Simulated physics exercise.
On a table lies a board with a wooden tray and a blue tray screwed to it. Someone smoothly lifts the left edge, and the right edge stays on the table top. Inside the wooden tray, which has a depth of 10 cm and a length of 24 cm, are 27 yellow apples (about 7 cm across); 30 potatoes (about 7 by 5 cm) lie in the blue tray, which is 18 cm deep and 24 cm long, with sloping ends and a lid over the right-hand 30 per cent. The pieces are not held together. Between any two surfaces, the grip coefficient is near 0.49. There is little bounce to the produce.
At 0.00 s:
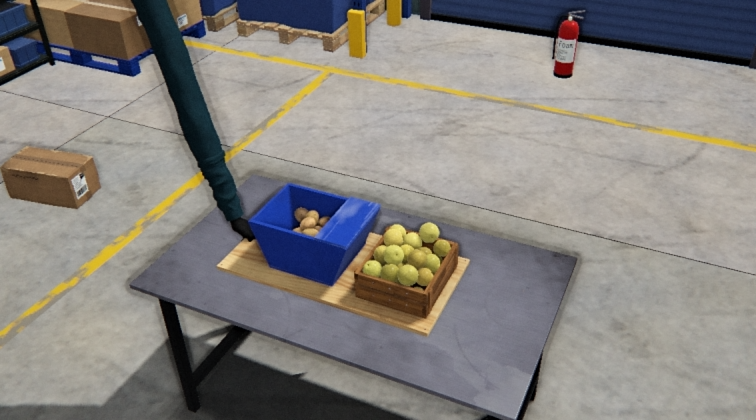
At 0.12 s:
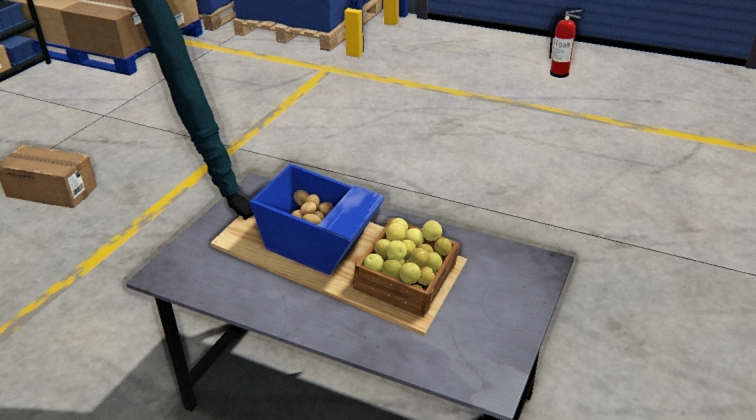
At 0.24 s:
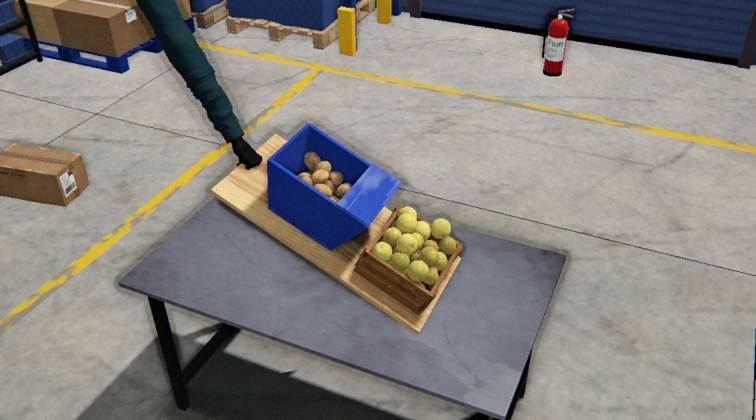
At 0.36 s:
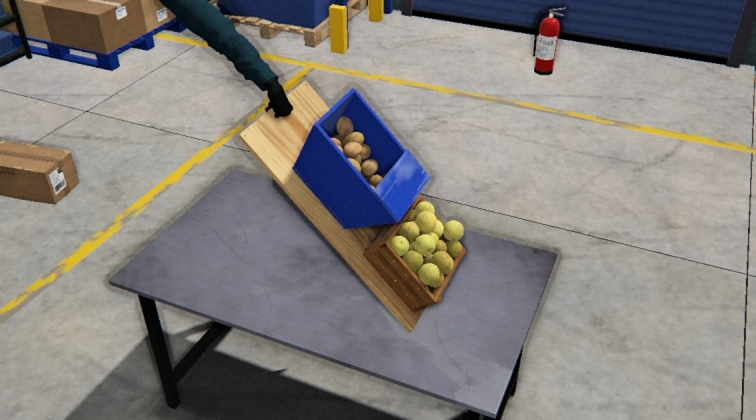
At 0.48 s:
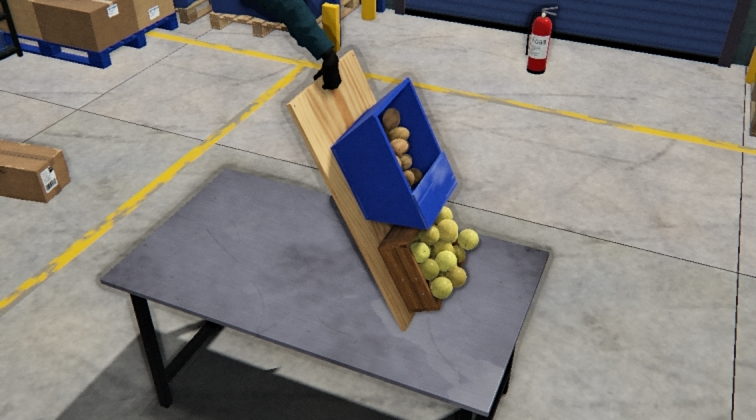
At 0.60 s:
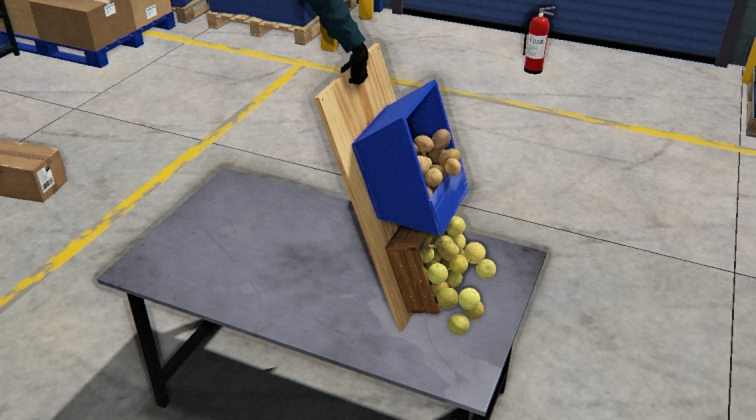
A gloved hand lifts the board's left edge steeply, and yellow apples tumble onto the table.
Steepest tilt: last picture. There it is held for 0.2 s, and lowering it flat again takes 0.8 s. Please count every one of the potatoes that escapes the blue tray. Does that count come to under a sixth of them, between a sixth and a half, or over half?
I would predict the loss comes to one-in-six to half.
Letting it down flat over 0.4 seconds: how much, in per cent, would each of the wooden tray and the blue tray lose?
Wooden tray 50, blue tray 40 per cent.
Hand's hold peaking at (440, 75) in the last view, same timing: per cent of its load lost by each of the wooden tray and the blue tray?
Wooden tray 90 %, blue tray 60 %.
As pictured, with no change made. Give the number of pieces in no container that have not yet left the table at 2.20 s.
Around 6 of them.
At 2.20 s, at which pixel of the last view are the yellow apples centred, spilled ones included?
Pixel (402, 272), give or take.
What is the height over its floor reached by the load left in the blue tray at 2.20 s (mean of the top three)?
About 12 cm.
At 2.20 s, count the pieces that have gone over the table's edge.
Estimated tally of pieces: Close to 14.
After 0.86 s, tilt 70°; wooden tray 15 in, 12 out and blue tray 24 in, 6 out.
After 1.18 s, tilt 38°; wooden tray 15 in, 12 out and blue tray 22 in, 8 out.
After 1.62 s, tilt 0°; wooden tray 15 in, 12 out and blue tray 22 in, 8 out.
Outcome (at 2.20 s), wooden tray 15 in, 12 out and blue tray 22 in, 8 out. Asked share, 8 of 30, 27 per cent.
